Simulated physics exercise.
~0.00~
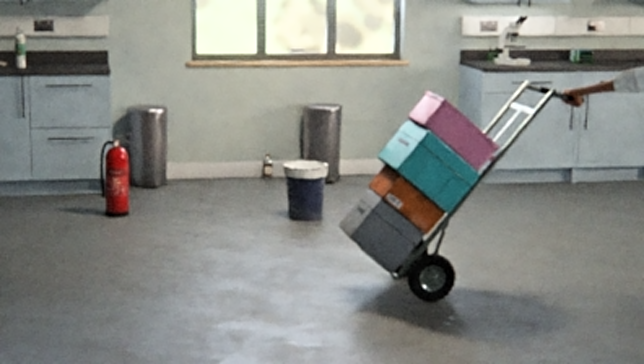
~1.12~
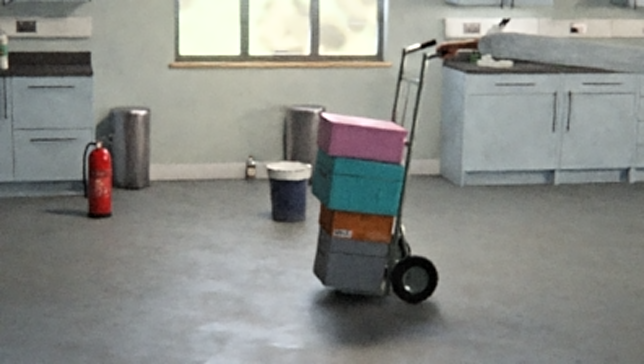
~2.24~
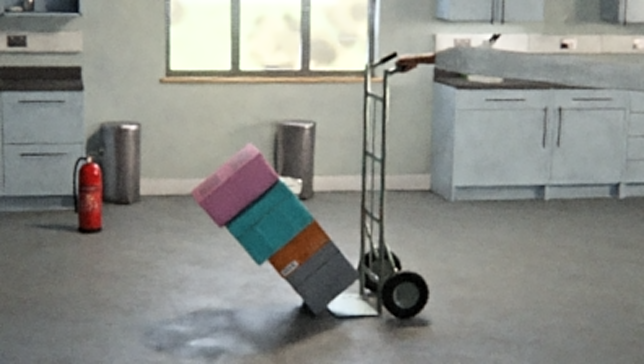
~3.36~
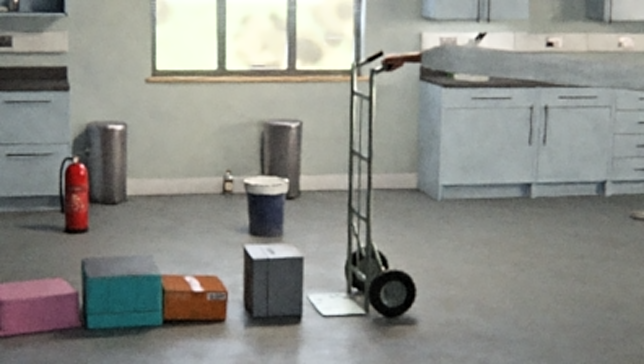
A hand tips a loaded hand truck upright, and its four stacked boxes topple left onto the floor.
